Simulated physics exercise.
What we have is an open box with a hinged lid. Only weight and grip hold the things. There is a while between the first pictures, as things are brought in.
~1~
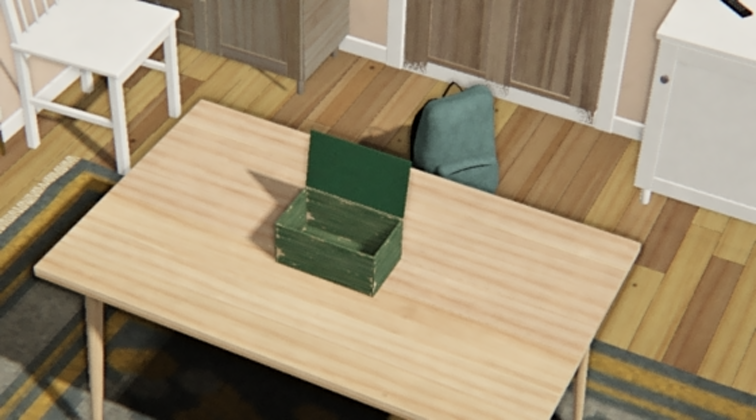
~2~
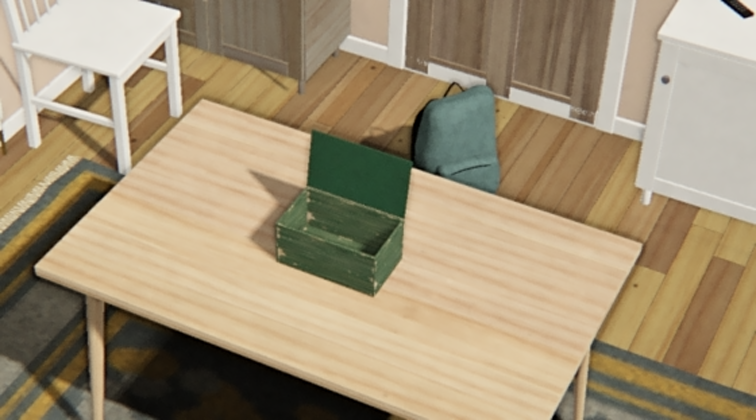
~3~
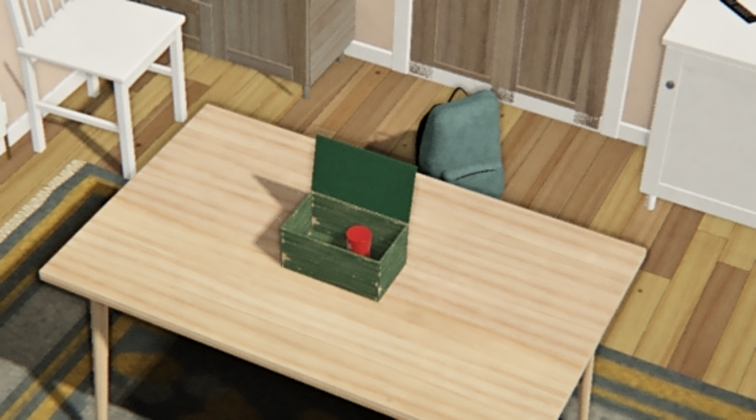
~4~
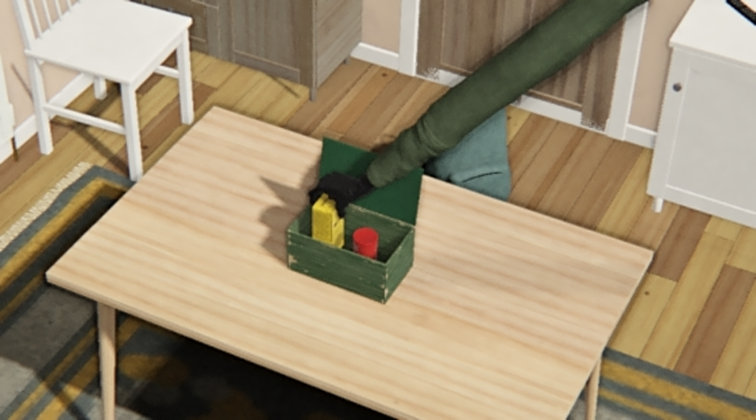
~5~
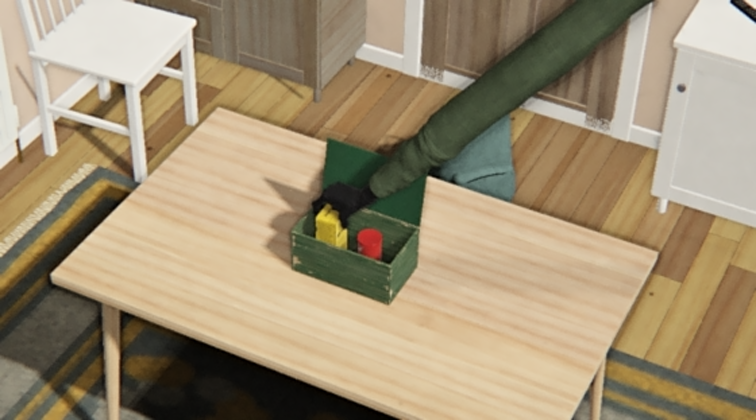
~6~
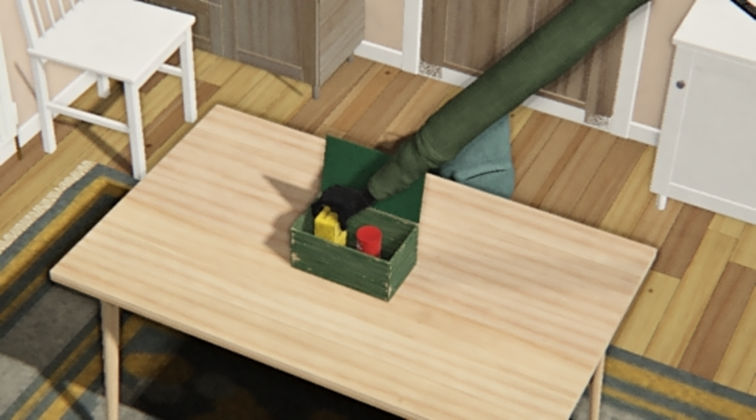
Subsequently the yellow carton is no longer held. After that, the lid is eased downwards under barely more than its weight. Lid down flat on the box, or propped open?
Propped open.
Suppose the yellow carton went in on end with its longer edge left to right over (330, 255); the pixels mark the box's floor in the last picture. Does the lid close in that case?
Then it is held up.
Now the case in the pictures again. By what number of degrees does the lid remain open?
Measured angle - around 25°.
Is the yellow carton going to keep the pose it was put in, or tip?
The yellow carton keeps its pose.
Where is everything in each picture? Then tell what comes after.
The last thing is not in view yet, in the first frame.
The last thing is not in view yet, in the second frame.
The last thing is not in view yet; red tin (359, 245), in the third frame.
On its way; yellow carton (328, 226); red tin (365, 248), in the fourth frame.
On its way; yellow carton (331, 236); red tin (370, 249), in the fifth frame.
Put in, still held; red tin (369, 246), in the sixth frame.
Then, 1.20 s later than the last frame, lid starting down.
Then, 1.60 s later than the last frame, lid 60° above the rim.
Then, 2.00 s later than the last frame, lid 31° above the rim.
When it is over, lid 23° above the rim; both as before. End places, in pixels of the last picture, yellow carton near (331, 238).
